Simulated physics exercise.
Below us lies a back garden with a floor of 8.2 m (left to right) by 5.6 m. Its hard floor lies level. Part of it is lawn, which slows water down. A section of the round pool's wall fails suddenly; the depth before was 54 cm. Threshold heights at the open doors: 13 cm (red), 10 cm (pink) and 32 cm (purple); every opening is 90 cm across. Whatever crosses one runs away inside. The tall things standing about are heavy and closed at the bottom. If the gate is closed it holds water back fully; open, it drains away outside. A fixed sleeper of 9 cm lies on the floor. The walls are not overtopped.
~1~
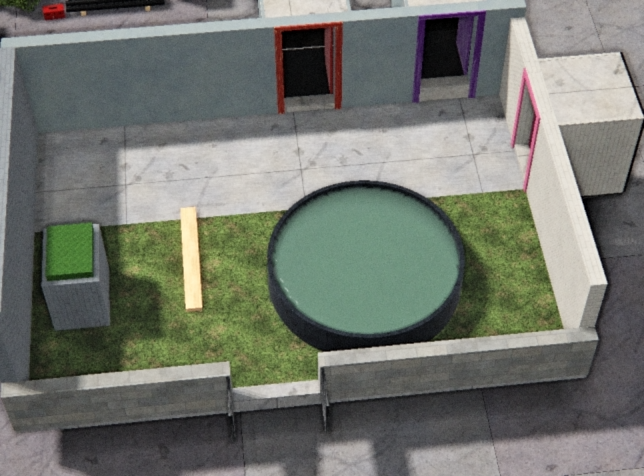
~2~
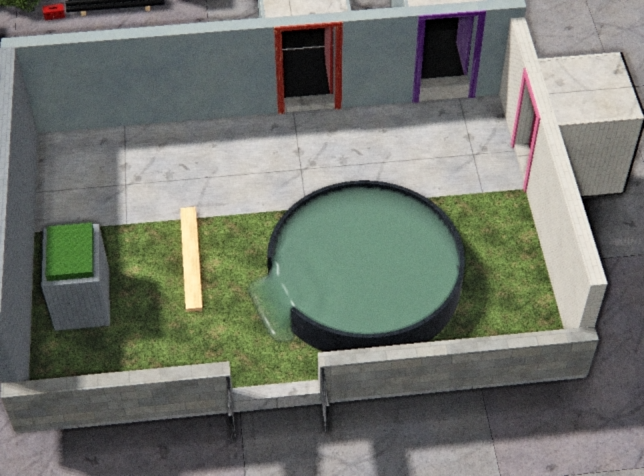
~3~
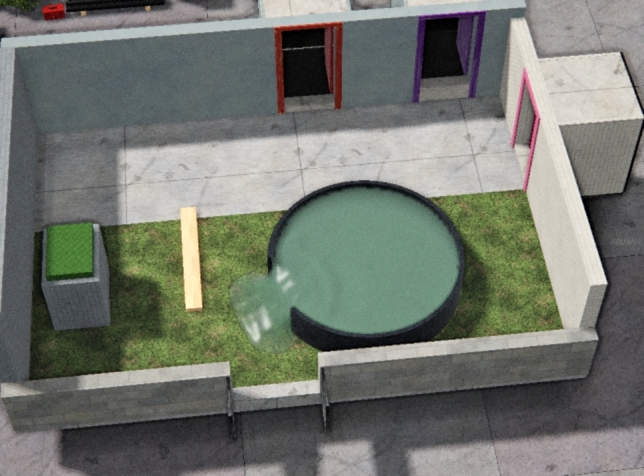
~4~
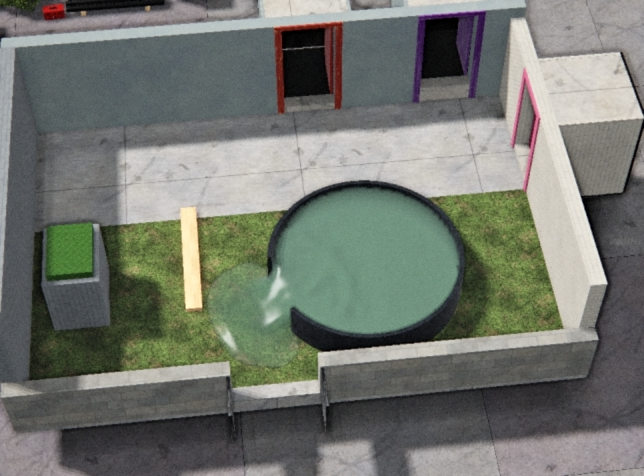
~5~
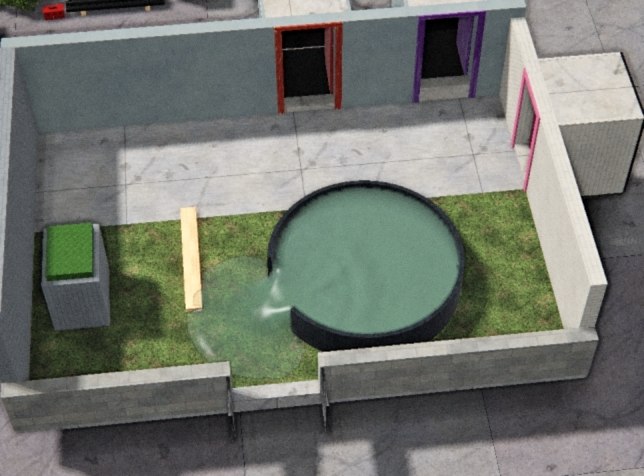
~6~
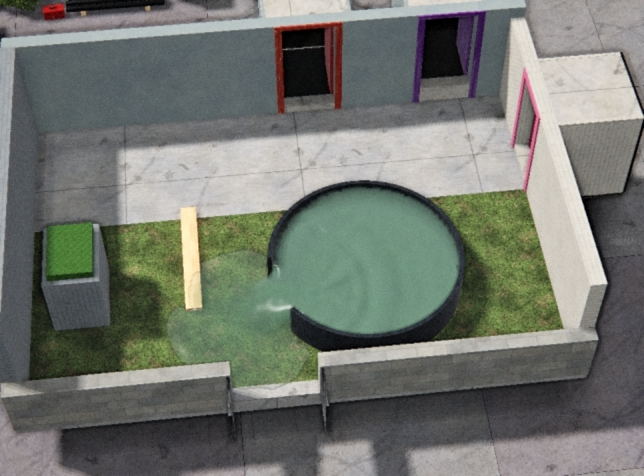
The footage shows a walled back garden with a round pool of still green water; a section of its lower left wall opens, and water pours onto the lawn, spreading left past the end of a pale plank.
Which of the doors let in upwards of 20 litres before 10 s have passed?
Door by door: At the red door it stays under the limit; at the pink door it does not reach the limit; at the purple door it keeps below the limit.
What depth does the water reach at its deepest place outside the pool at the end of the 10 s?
About 13 cm.
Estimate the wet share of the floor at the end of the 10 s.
Near 75 per cent is wet.
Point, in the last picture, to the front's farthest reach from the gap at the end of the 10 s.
At about (39, 133).
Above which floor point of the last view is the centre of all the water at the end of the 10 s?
Near (233, 254).
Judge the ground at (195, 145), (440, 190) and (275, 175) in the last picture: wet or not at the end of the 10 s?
In turn: Under water, not reached, wet.
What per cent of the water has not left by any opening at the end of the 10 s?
Some 90 per cent remains.
A moment later water covers 15 % of the floor and is deepest (30 cm) near (274, 314); red door not reached, pink door not reached, purple door not reached.
Soon after water covers 25 % of the floor and is deepest (29 cm) near (274, 314); red door not reached, pink door not reached, purple door not reached.
Next water covers 40 % of the floor and is deepest (28 cm) near (53, 405); red door not reached, pink door not reached, purple door not reached.
Later on water covers 60 % of the floor and is deepest (20 cm) near (90, 401); red door 2 cm at the sill, 0 L in, pink door not reached, purple door not reached.
At the end water covers 75 % of the floor and is deepest (13 cm) near (30, 376); red door 5 cm at the sill, 0 L in, pink door not reached, purple door not reached.
